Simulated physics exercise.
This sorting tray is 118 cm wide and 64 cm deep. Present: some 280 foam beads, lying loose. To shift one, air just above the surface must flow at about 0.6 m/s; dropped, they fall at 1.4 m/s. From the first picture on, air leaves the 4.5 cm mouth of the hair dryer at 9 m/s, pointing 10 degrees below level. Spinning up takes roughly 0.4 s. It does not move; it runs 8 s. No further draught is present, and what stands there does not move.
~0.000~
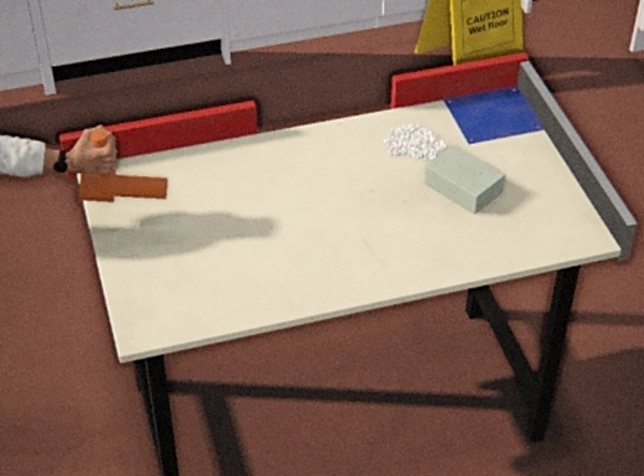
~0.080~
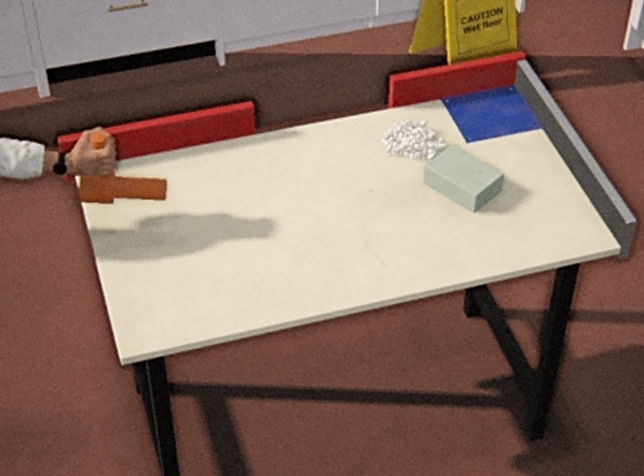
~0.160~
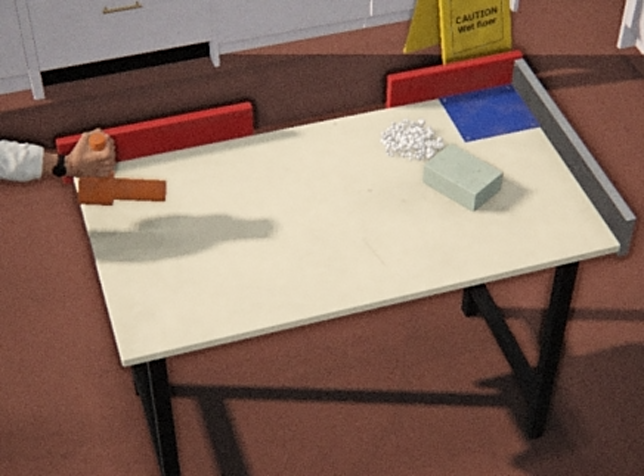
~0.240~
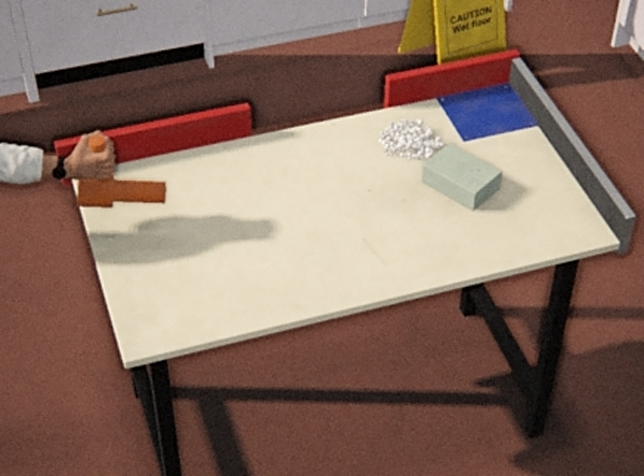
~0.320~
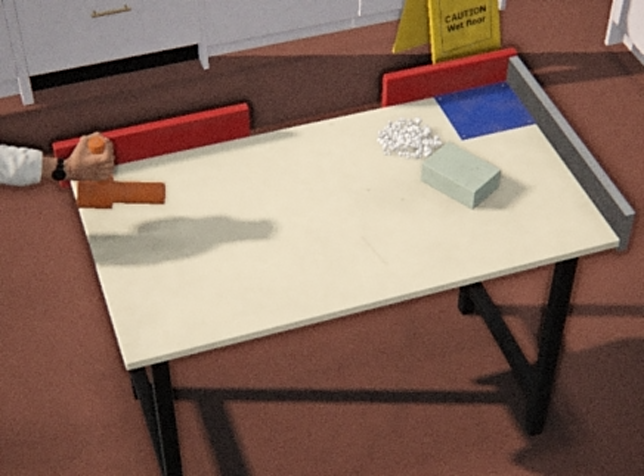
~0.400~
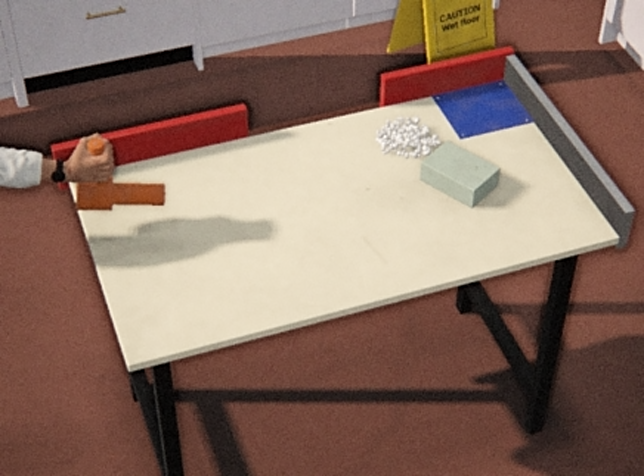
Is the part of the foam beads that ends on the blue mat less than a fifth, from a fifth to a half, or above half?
My guess is past the halfway mark.
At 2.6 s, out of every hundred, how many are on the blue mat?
I'd put it at about 100 percent.
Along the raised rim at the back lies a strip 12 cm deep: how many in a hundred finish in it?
Roughly 100 per cent.
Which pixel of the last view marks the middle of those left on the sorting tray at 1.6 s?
(474, 92), roughly.
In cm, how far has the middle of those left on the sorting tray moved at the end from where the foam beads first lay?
That works out close to 30 centimetres.
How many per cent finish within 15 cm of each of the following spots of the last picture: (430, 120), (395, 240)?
First spot about 15 %, second about 0 %.
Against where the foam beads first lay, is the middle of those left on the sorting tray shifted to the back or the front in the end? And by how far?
It drifted backwards, around 15 cm in all.
After 1.6 s, 82 % are on the blue mat; the middle of those still in play is near (474, 92); 6 % have settled or left.
After 2.6 s, 99 % are on the blue mat; the middle of those still in play is near (485, 85); 10 % have settled or left.
After 4.4 s, 99 % are on the blue mat; the middle of those still in play is near (487, 85); 19 % have settled or left.
After 8.0 s, at the end, 99 % are on the blue mat; the middle of those still in play is near (488, 79).
